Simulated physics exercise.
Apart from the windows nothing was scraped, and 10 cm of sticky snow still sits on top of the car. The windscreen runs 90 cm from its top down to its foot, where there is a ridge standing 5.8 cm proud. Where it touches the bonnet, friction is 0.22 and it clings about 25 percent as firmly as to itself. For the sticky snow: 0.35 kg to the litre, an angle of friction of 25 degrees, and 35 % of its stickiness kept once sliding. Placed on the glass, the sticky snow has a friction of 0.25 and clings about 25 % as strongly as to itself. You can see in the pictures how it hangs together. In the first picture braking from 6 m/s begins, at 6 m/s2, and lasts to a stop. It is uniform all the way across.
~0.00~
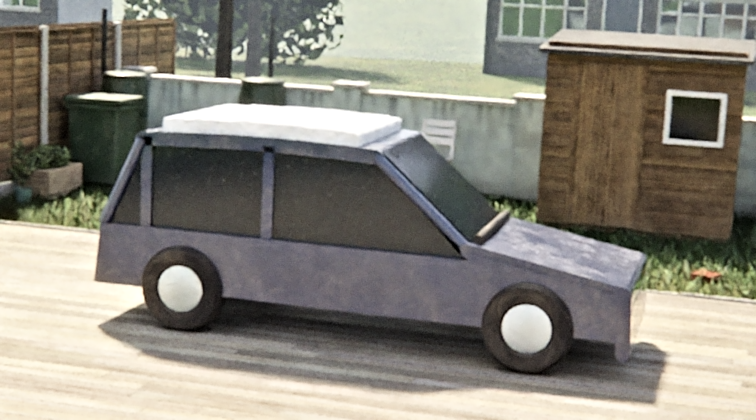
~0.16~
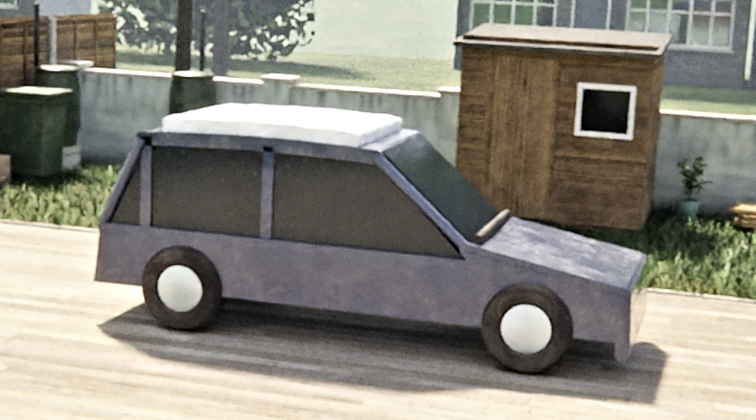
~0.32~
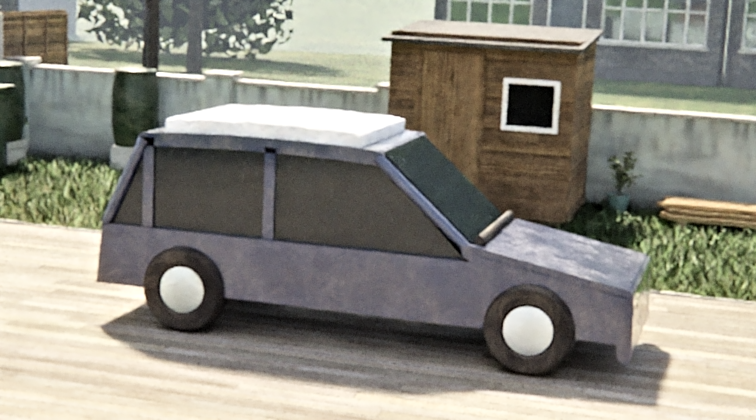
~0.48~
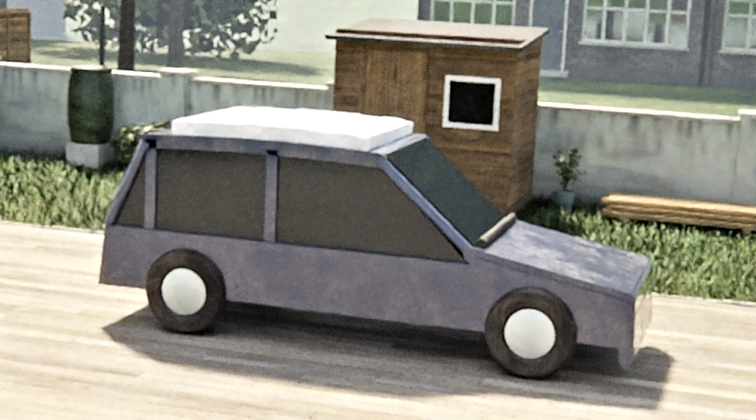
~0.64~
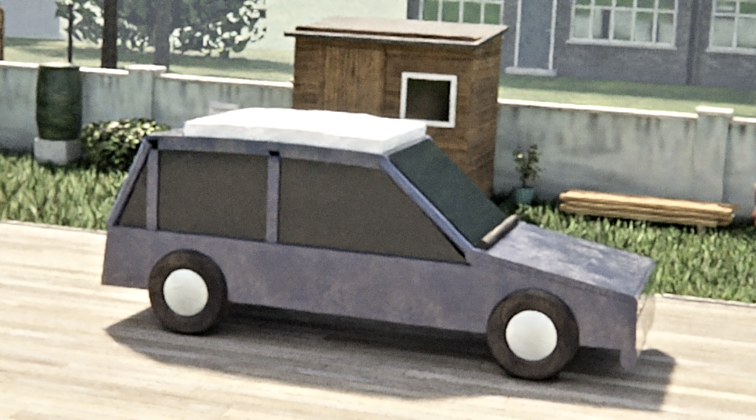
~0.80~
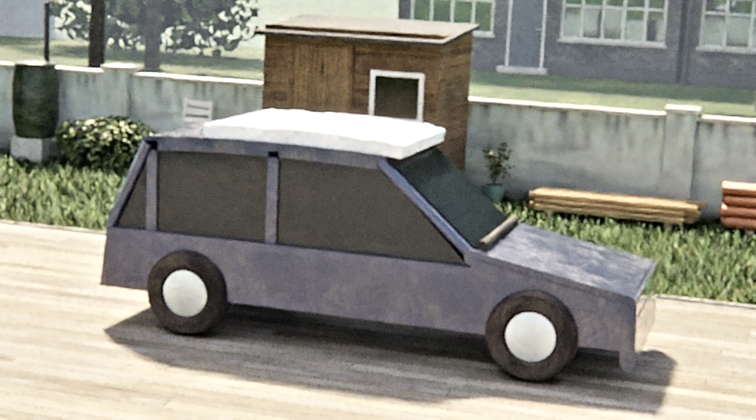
A slab of snow on a grey car's roof sat still at first, then slid forward to the right until its front edge poked over the windscreen, as the car passed a wooden shed.
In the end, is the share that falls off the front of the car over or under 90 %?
The share settles at less than 90 %.
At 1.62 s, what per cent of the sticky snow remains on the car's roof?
4 per cent, roughly.
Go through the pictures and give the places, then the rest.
Front end of the sticky snow at (359, 136), in the first picture.
Front end of the sticky snow at (359, 136), in the second picture.
Front end of the sticky snow at (361, 137), its middle shifted 5 mm, in the third picture.
Front end of the sticky snow at (368, 140), its middle shifted 3.7 cm, in the fourth picture.
Front end of the sticky snow at (381, 143), its middle shifted 12 cm, in the fifth picture.
Front end of the sticky snow at (402, 150), its middle shifted 27 cm, 9 % of it past the top of the windscreen, in one piece, in the sixth picture.
By 1.17 s, 49 % of the snow is on the roof, 42 % on the glass, 9 % on the bonnet and none has gone off the nose.
By 1.62 s, 4 % of the snow is on the roof, 40 % on the glass, 52 % on the bonnet and 4 % has gone off the nose.
By 2.06 s, none of the snow is on the roof, 21 % on the glass, 56 % on the bonnet and 24 % has gone off the nose.
By 2.50 s, none of the snow is on the roof, 16 % on the glass, 48 % on the bonnet and 36 % has gone off the nose.
By 2.90 s, at the end, none of the snow is on the roof, 16 % on the glass, 42 % on the bonnet and 42 % has gone off the nose.
